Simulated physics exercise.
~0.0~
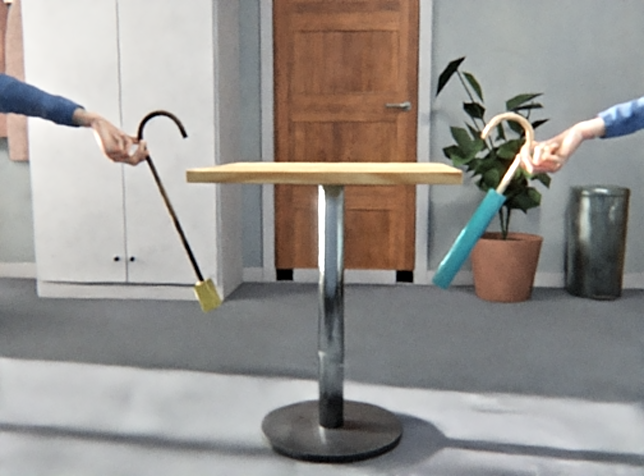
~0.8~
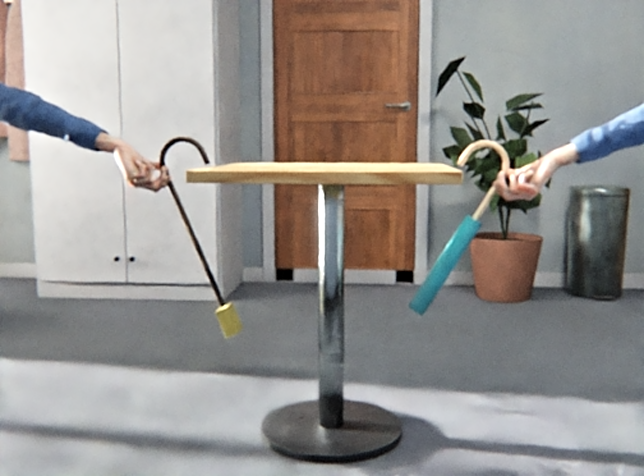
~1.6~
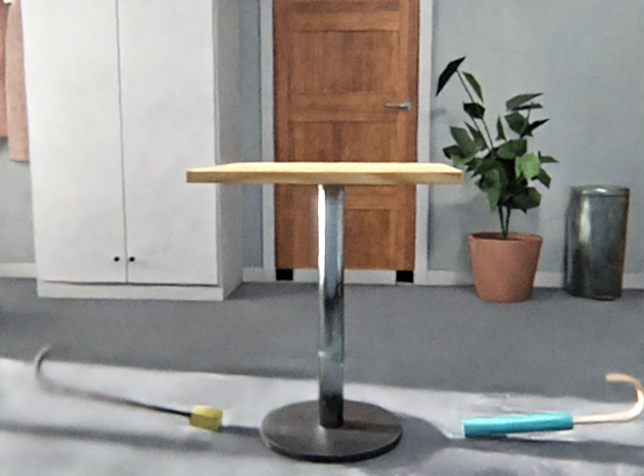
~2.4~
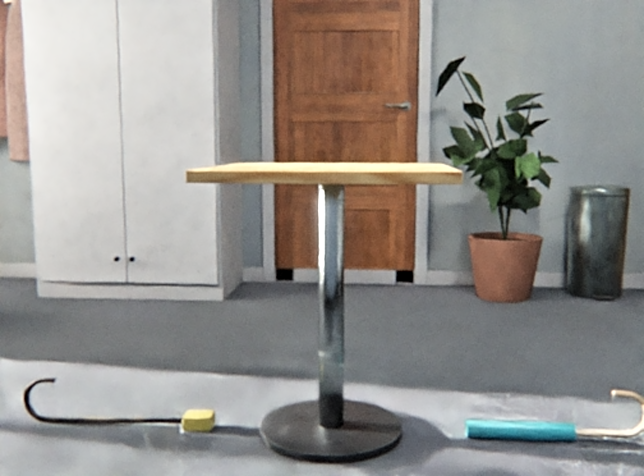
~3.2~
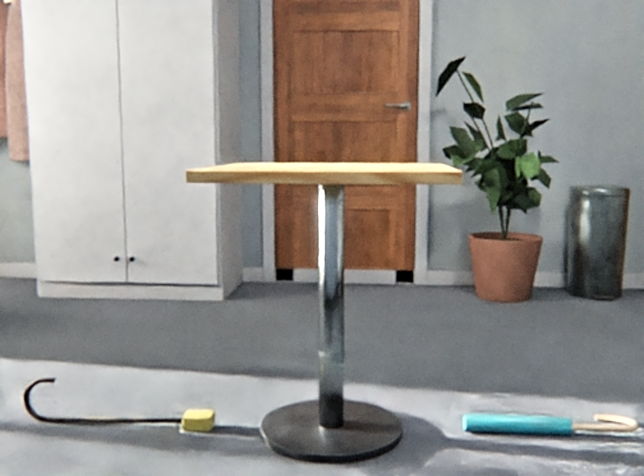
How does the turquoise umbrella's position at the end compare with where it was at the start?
At the start a hand holds the umbrella up beside the right end of the table. At the end it lies on the floor, lower and further to the right.
Yellow-headed brush and turquoise umbrella being hooked by hands at opposite table ends, then dropping and lying on the floor.
